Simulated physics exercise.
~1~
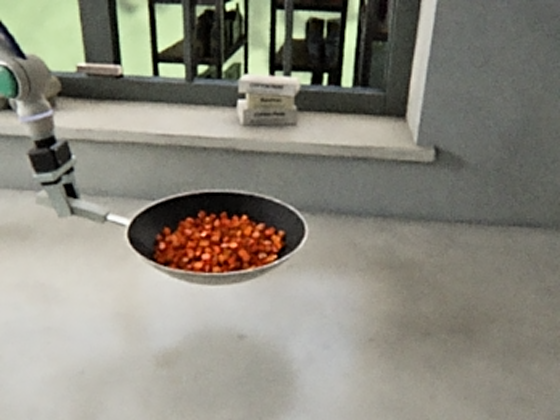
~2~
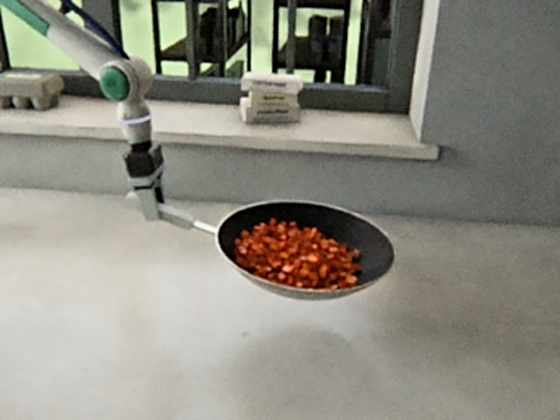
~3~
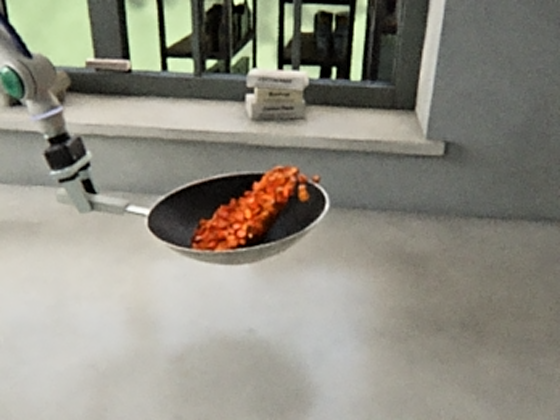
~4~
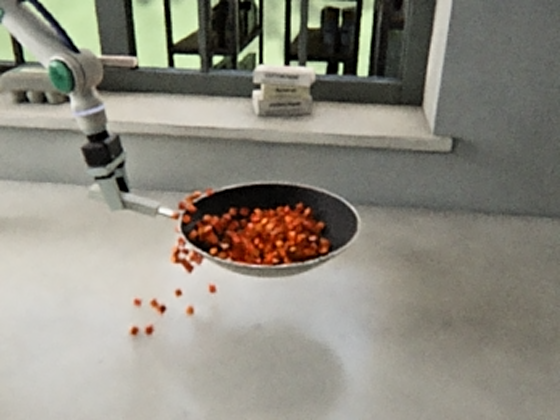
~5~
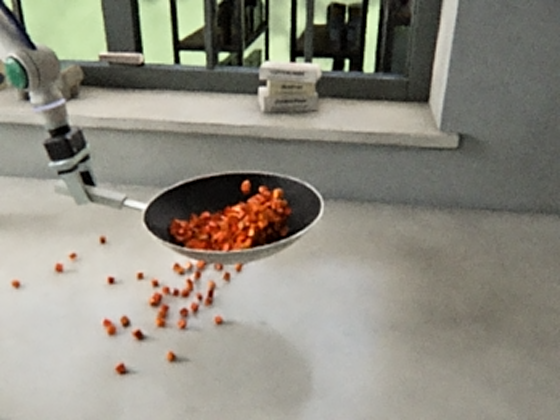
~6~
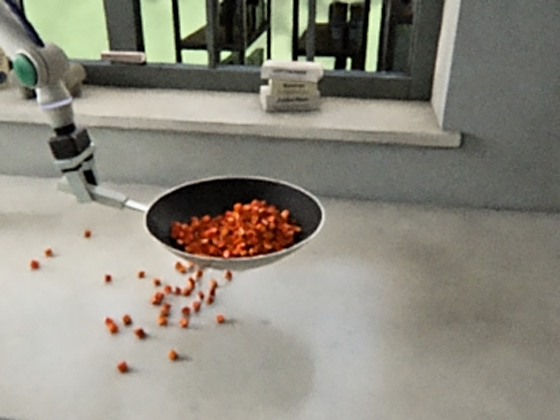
Robot arm jerking a wok of orange-red vegetable dice back and forth, tossing them and spilling some onto the grey surface below.
